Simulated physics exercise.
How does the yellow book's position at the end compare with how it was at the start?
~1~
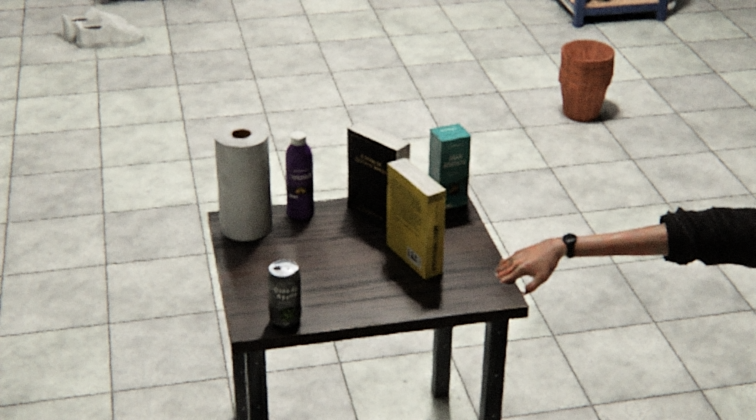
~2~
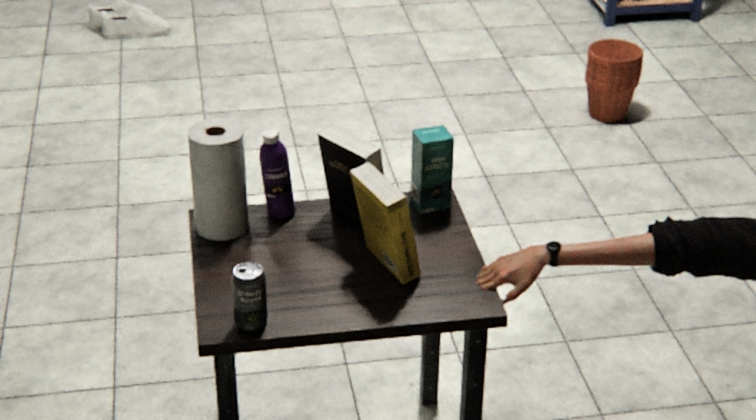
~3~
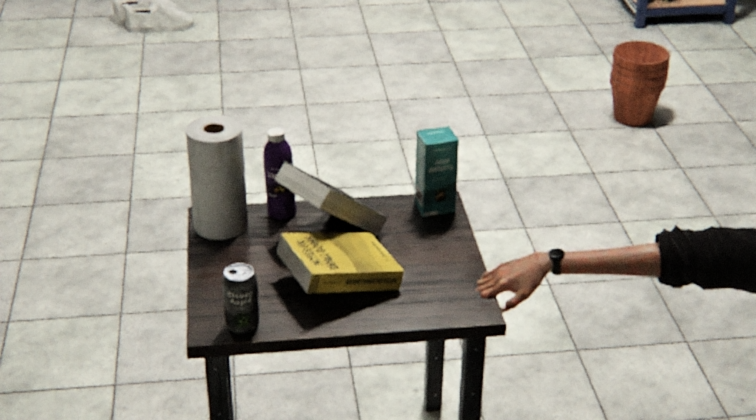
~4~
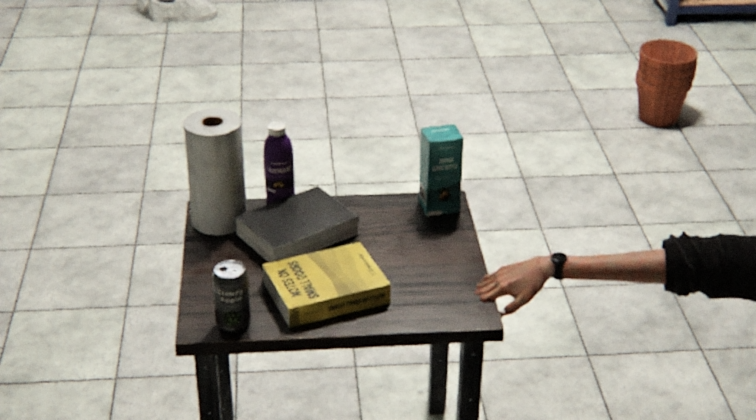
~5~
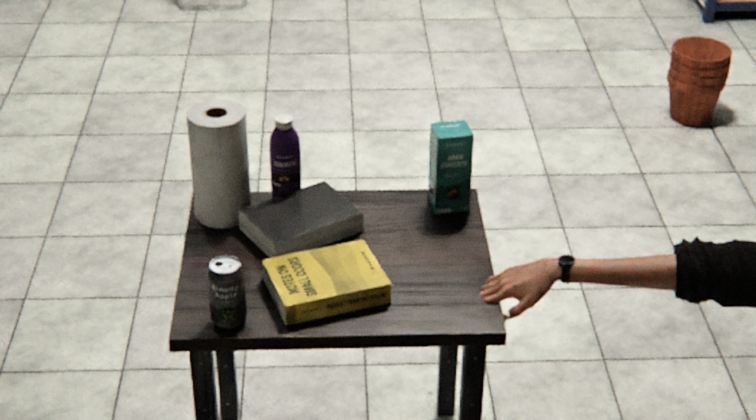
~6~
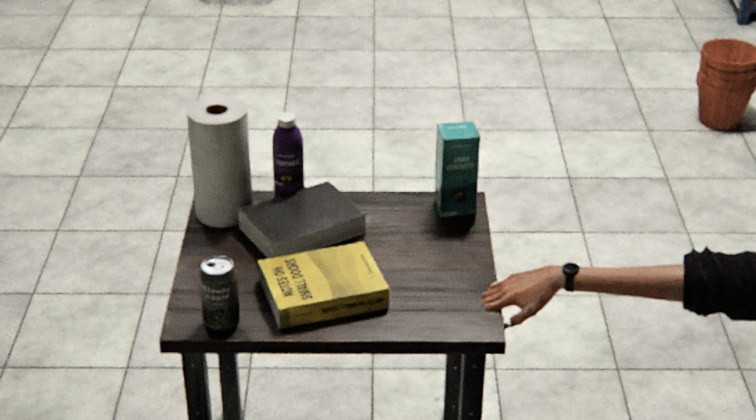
At the start the yellow book stands upright on the table, but by the end it is lying on its side.
